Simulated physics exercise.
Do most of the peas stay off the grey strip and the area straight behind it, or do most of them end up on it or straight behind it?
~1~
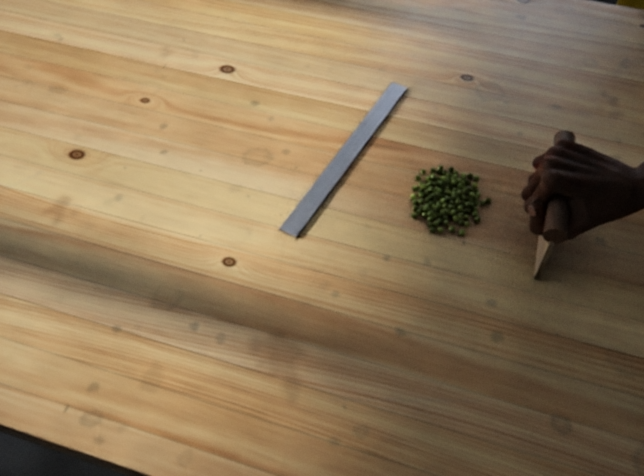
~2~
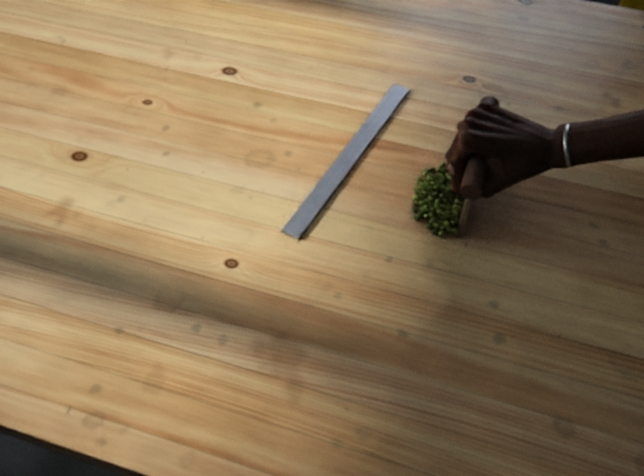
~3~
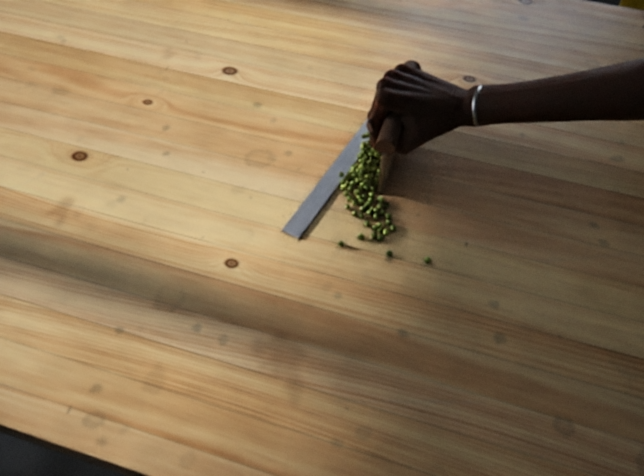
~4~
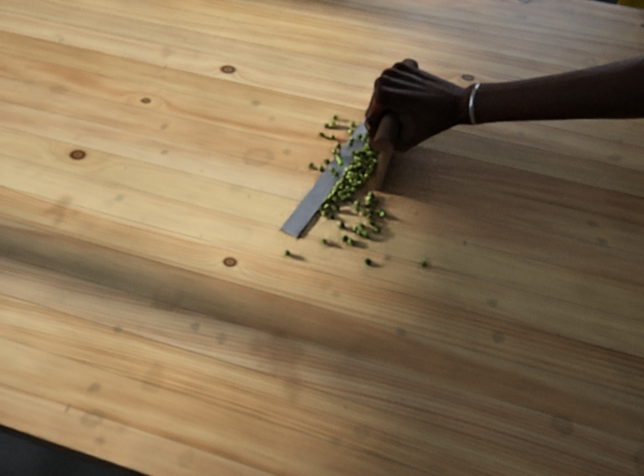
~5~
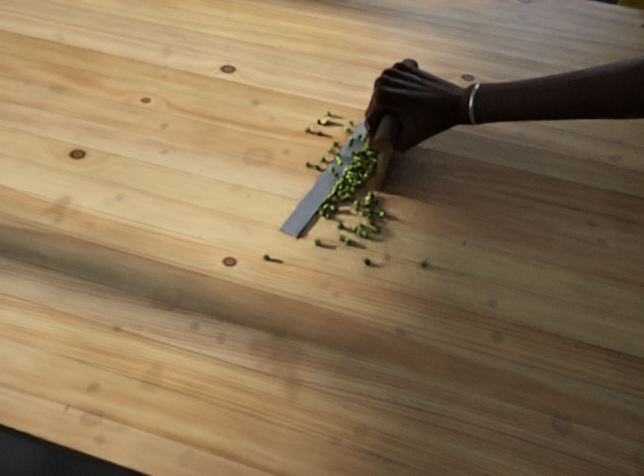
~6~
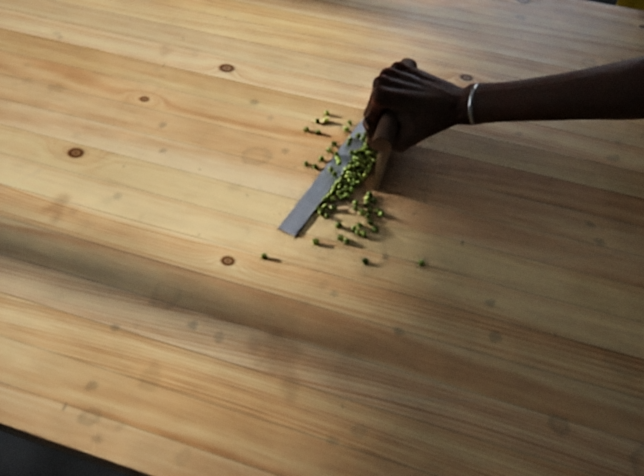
Most of the peas stay off the strip and the area straight behind it. Only a modest share gets up on the strip or comes to rest straight behind it.
